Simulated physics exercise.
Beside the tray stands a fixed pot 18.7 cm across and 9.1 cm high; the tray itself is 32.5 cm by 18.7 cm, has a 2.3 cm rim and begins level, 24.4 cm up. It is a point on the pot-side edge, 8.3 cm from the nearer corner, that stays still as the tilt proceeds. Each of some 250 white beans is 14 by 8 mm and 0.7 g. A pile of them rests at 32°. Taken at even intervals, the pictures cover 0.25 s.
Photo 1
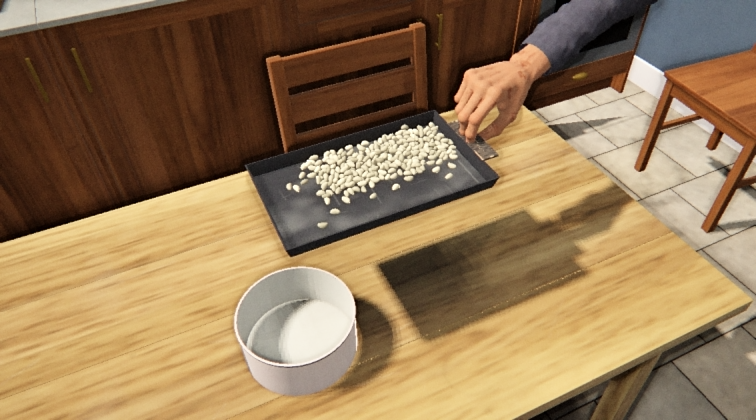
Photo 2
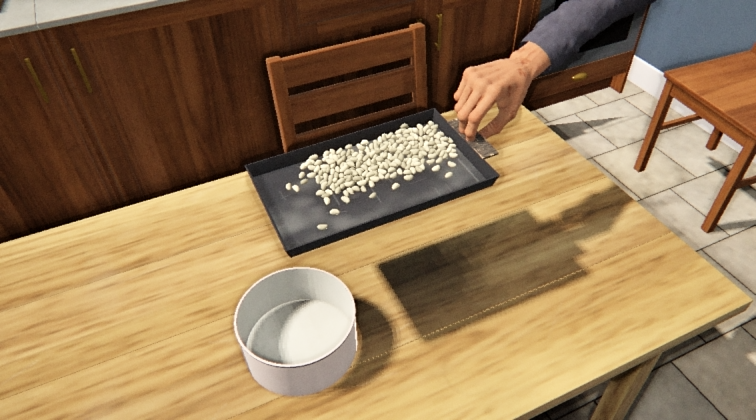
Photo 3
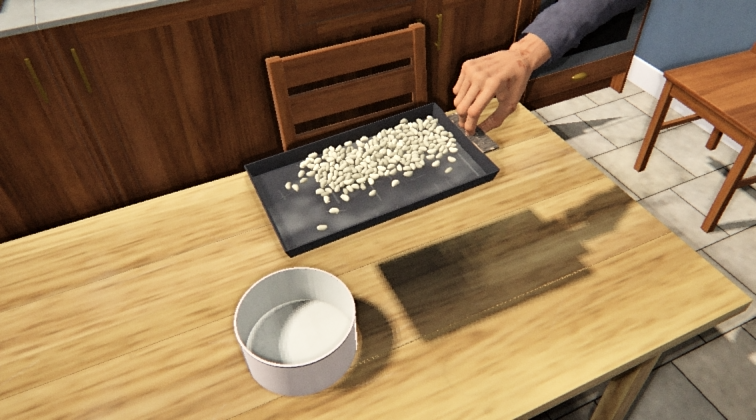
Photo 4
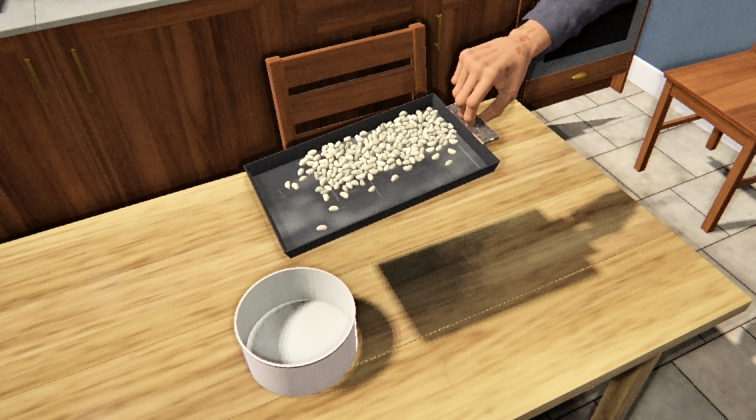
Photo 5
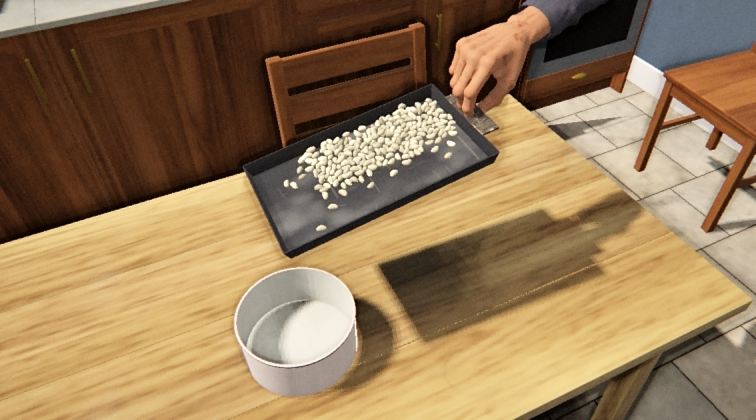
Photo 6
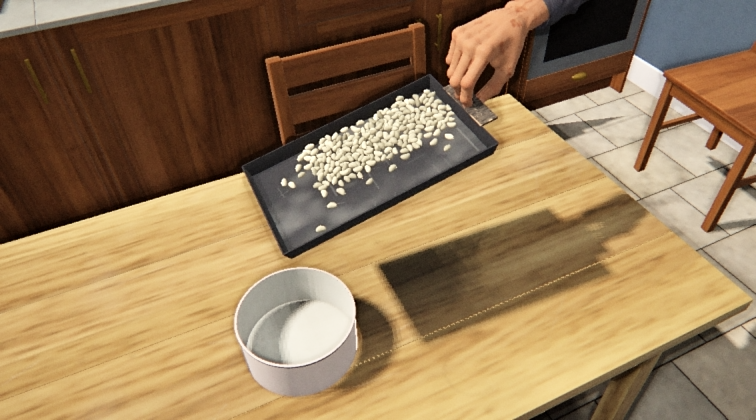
The clip opens on a dark tray of white beans held level by a hand at its right end, above a wooden table with a round, pale pot in front. The hand slowly raises the far right side, tilting the tray gradually toward its left front corner, while the beans stay bunched together with little visible shift.
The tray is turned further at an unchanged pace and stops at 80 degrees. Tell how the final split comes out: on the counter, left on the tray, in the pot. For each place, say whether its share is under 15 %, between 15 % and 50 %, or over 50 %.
Counter: A fair amount; left on the tray: A fair amount; pot: A fair amount.
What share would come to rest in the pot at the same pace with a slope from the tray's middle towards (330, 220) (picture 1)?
That would be close to 80 per cent.
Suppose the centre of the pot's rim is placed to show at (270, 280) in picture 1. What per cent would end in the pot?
Estimate: ~ 45 %.
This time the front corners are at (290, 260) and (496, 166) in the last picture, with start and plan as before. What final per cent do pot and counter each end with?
Pot 80; counter 20.
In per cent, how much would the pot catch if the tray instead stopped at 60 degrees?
I'd put it at close to 20 per cent.
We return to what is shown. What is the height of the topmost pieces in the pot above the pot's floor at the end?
Top level: Approx. 1.5 cm.
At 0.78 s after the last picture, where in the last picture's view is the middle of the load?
Expected load position: Near (254, 229).
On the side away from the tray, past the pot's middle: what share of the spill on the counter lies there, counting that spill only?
Around 90 per cent, give or take.
Then, 0.47 s after the last picture, tilt 45 degrees; the tray holds 100 %, the pot 0 %.
Then, 0.78 s after the last picture, tilt 66 degrees; the tray holds 50 %, the pot 5 %.
Then, 1.19 s after the last picture, tilt 80 degrees; the tray holds 35 %, the pot 25 %.
In the end, counter 40 %, tray 25 %, pot 30 %.
